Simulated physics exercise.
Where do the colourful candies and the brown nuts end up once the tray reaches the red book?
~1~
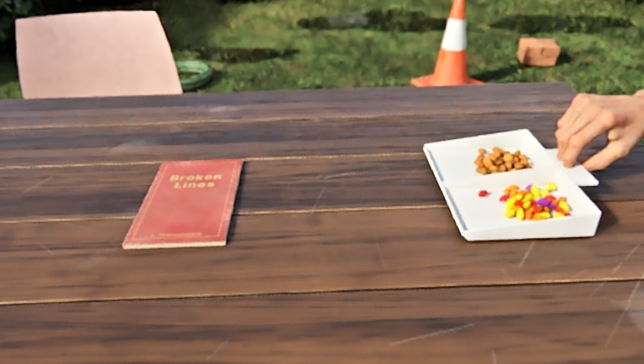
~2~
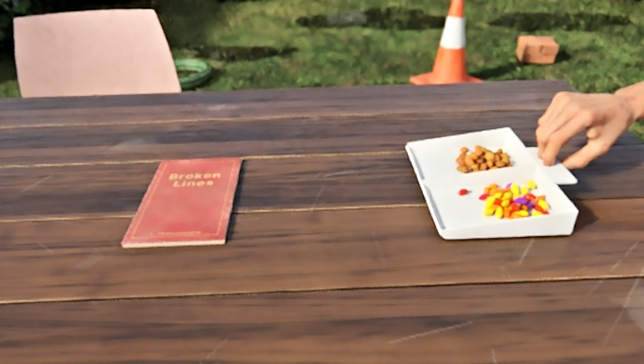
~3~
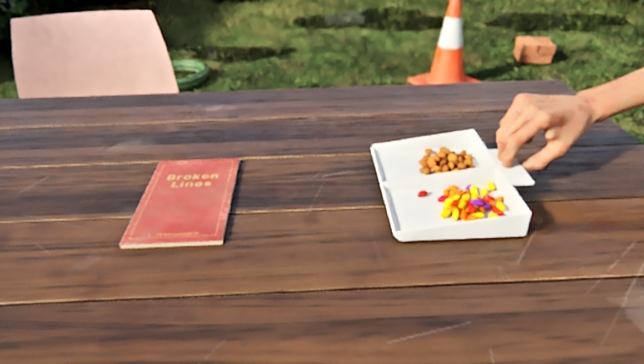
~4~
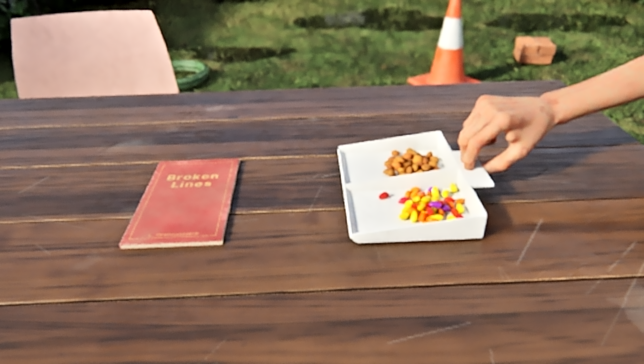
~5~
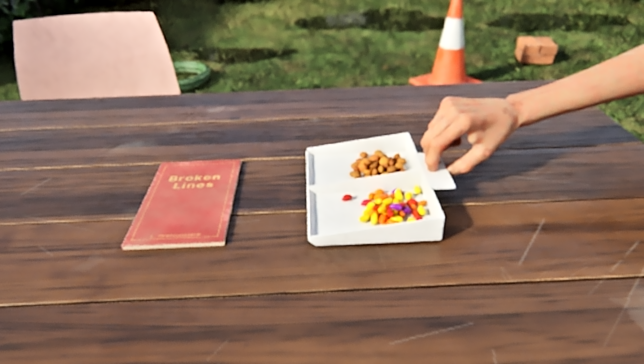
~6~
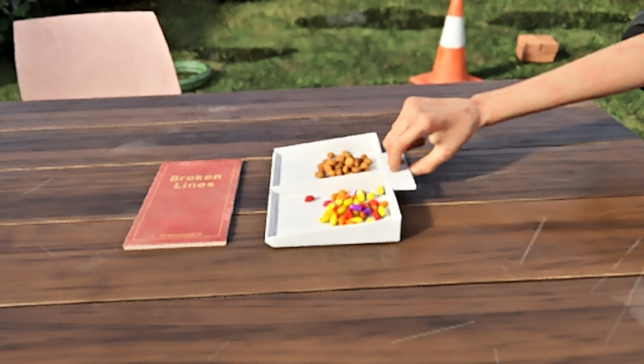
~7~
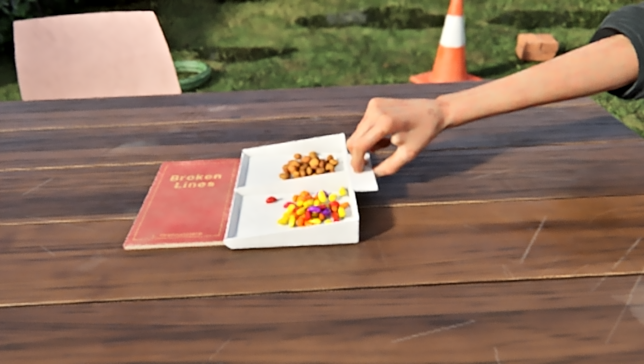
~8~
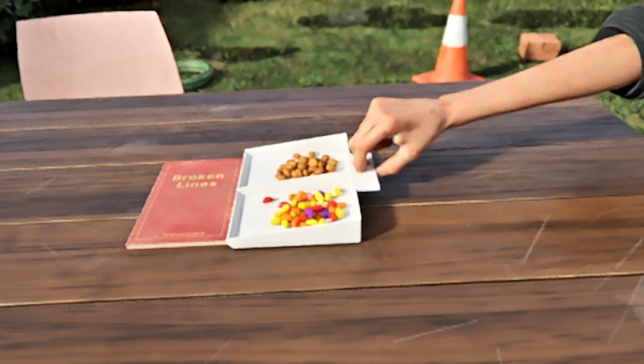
Both the colourful candies in the near part and the brown nuts in the far part stay in the tray.
